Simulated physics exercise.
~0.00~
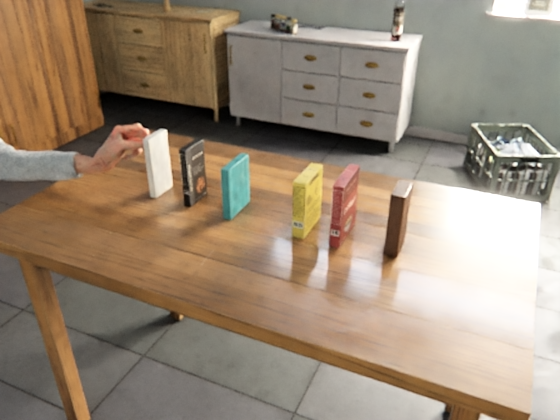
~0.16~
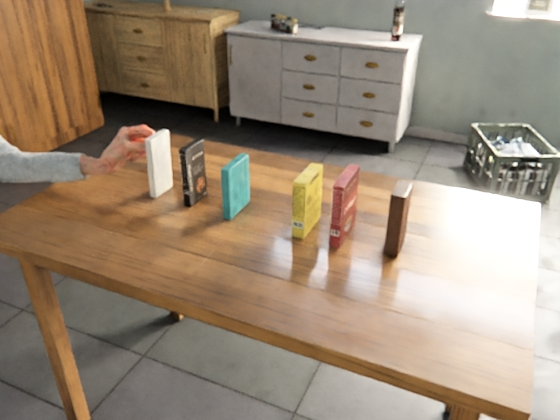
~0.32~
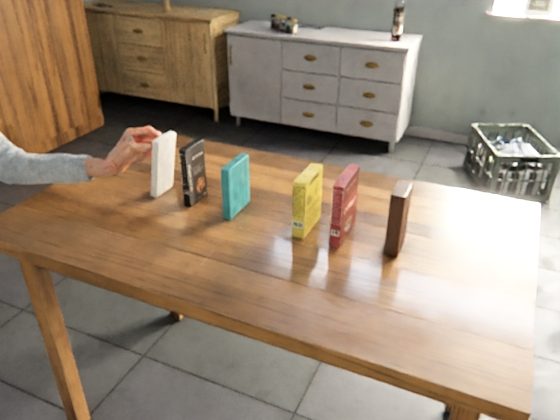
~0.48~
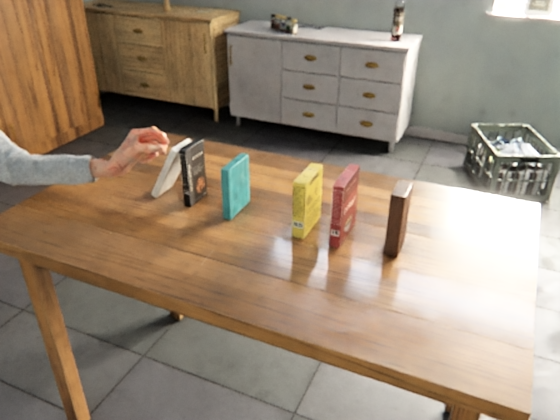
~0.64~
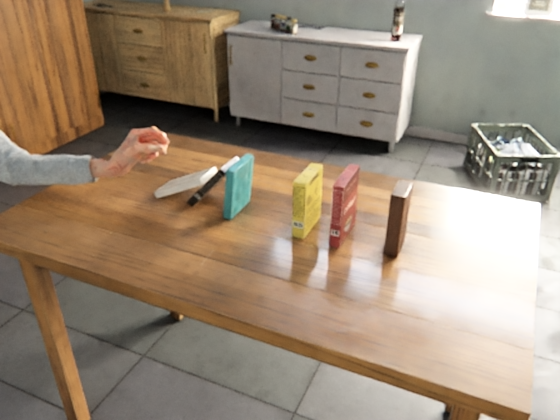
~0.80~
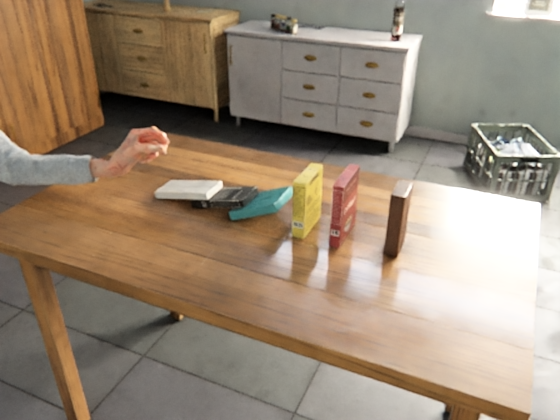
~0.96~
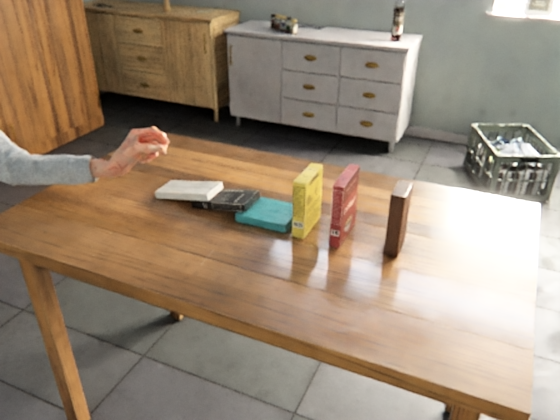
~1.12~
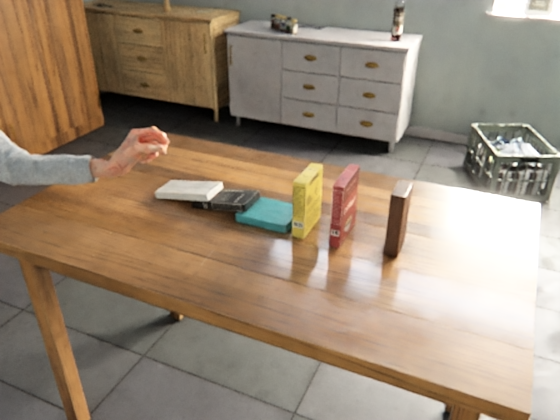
Hand tipping a white block rightward on a wooden table, toppling the black and turquoise ones while yellow, red and brown stay standing.
